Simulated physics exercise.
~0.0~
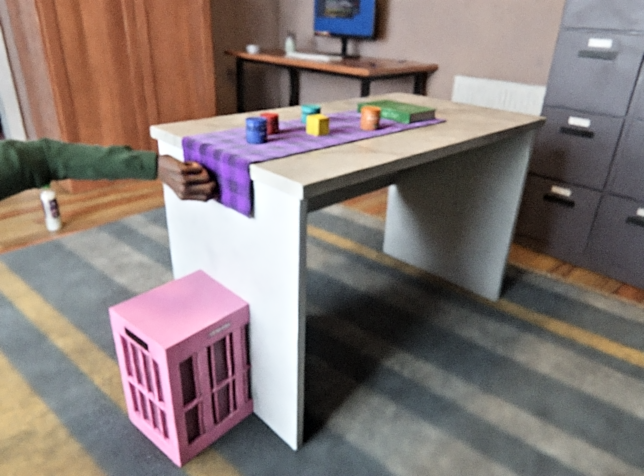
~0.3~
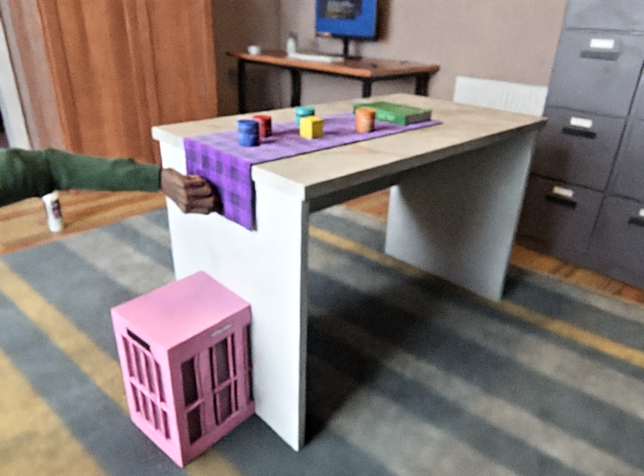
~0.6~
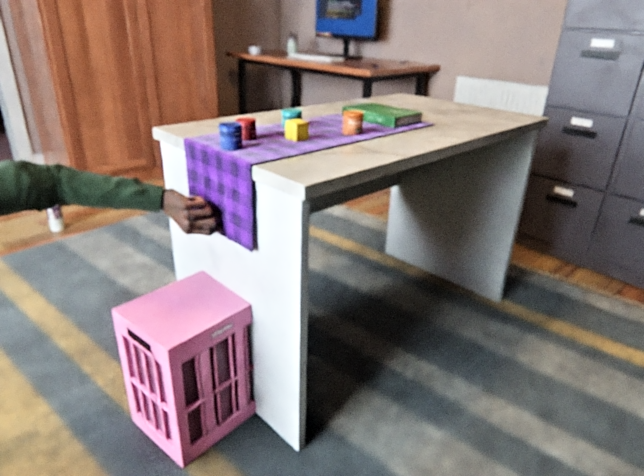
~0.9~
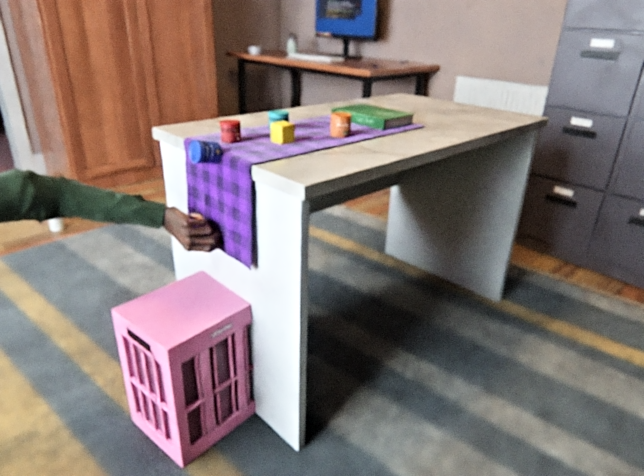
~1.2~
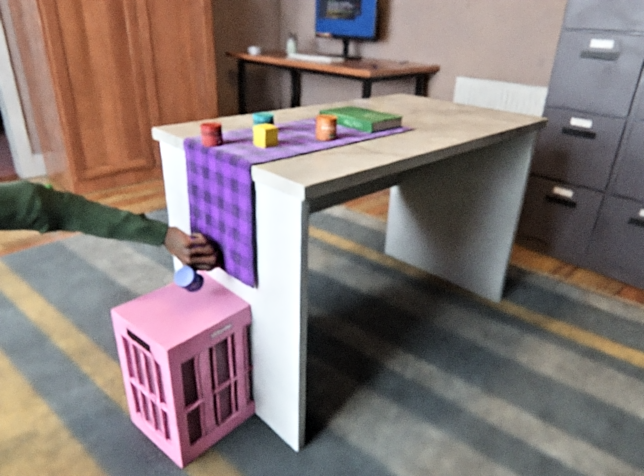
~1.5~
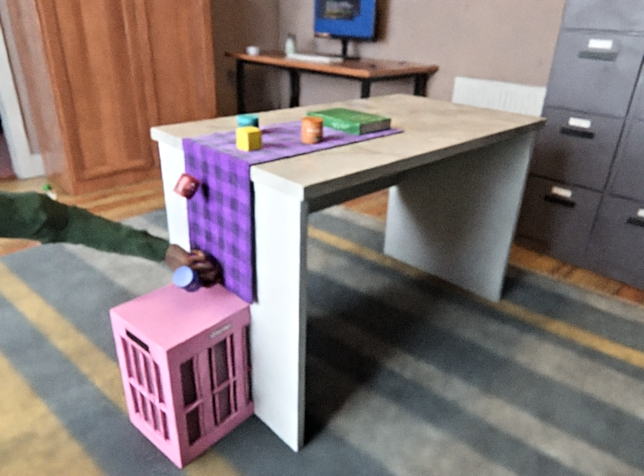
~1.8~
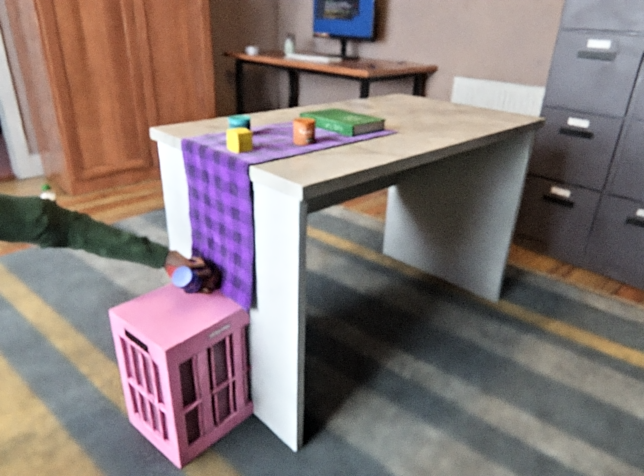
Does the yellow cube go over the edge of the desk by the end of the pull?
No, the yellow cube slides closer to the edge but stays on the desk. Only two things are carried off, the blue pot and then the red pot.
